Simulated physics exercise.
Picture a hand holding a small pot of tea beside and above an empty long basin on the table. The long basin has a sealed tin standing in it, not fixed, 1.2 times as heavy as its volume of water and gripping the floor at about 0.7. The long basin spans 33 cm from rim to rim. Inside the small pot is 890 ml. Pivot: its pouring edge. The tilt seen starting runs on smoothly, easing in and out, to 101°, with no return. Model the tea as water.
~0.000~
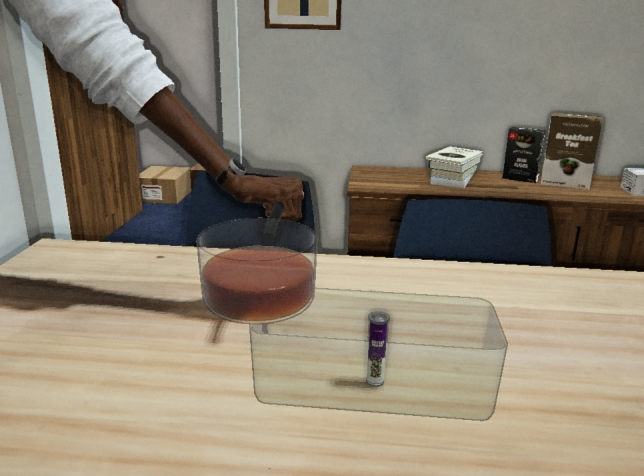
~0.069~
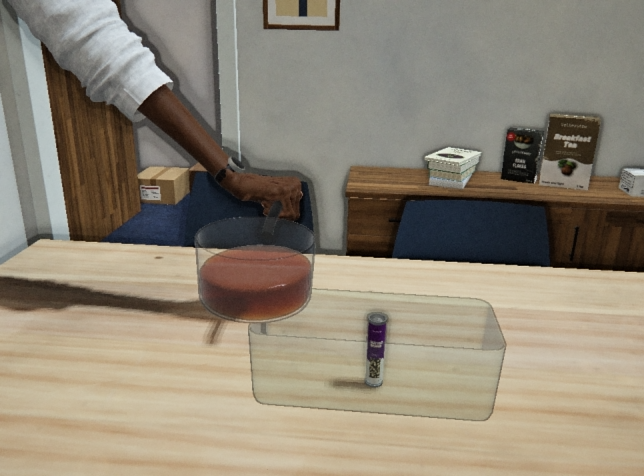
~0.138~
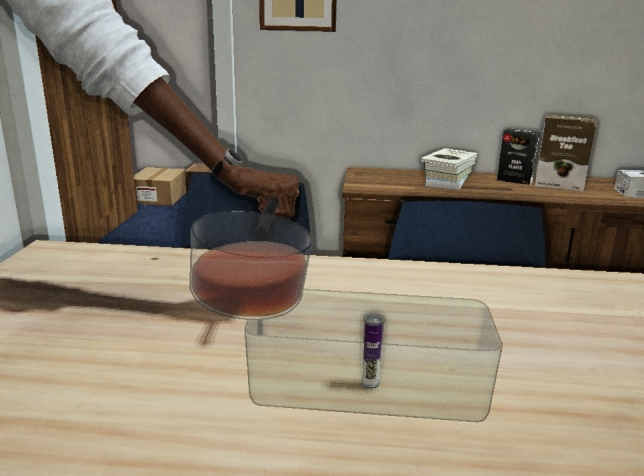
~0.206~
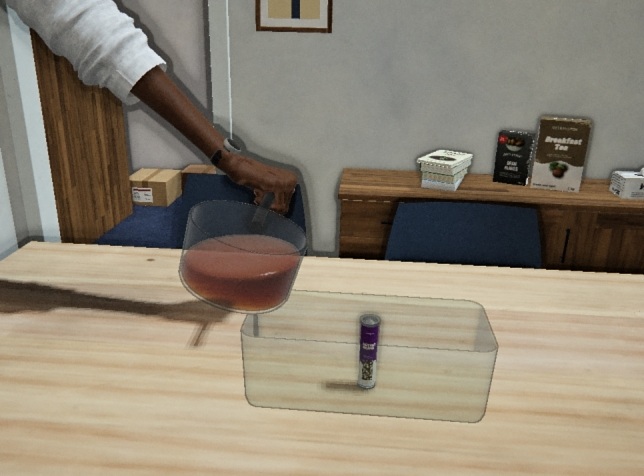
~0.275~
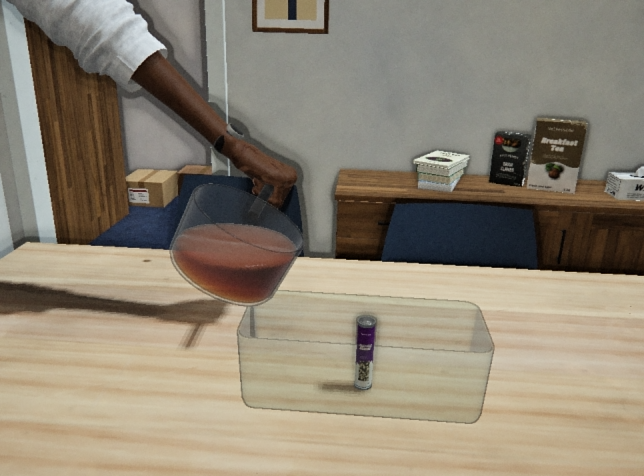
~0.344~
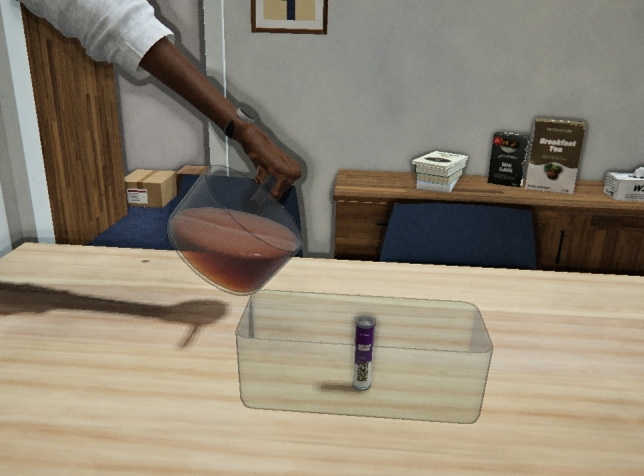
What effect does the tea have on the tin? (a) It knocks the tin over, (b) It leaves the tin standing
(b) It leaves the tin standing.
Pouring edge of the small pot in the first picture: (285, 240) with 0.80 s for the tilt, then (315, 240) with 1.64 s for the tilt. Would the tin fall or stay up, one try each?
In the first try it comes down; in the second it comes down.
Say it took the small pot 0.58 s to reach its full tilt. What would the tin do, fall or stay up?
With that tilt, the tin stays on its base.
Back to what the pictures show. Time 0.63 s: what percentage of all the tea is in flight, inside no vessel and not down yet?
Some 46 per cent, I reckon.
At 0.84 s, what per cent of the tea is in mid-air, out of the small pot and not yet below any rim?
16 per cent or so.
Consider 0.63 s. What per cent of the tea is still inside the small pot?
Close to 48 in a hundred.
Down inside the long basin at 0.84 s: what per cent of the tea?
About 74 per cent.
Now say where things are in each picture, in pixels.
Tilt 0°; pouring edge (316, 242); surface from (206, 262) to (314, 268); the long basin's rim runs from (258, 309) to (499, 324); the tin's top is at (379, 321), in the first frame.
Tilt 2°; pouring edge (315, 243); surface from (203, 262) to (311, 266), in the second frame.
Tilt 7°; pouring edge (311, 244); surface from (196, 258) to (306, 261), in the third frame.
Tilt 16°; pouring edge (307, 245); surface from (187, 250) to (300, 255), in the fourth frame.
Tilt 27°; pouring edge (303, 246); surface from (178, 234) to (298, 250), in the fifth frame.
Tilt 39°; pouring edge (301, 247); surface from (175, 214) to (299, 241), in the sixth frame.
Then, 0.63 s in, the tilt is 90° and 48 per cent is still to pour; the tin stands where it began.
Then, 0.84 s in, the tilt is 101° and 11 per cent is still to pour; the tin stands where it began.
Then, 1.06 s in, the tilt is 101° and 2 per cent is still to pour; the tin stands where it began.
Then, 1.30 s in, the tilt is 101° and 0 per cent is still to pour; the tin stands where it began.
Finally, the tin stands where it began.
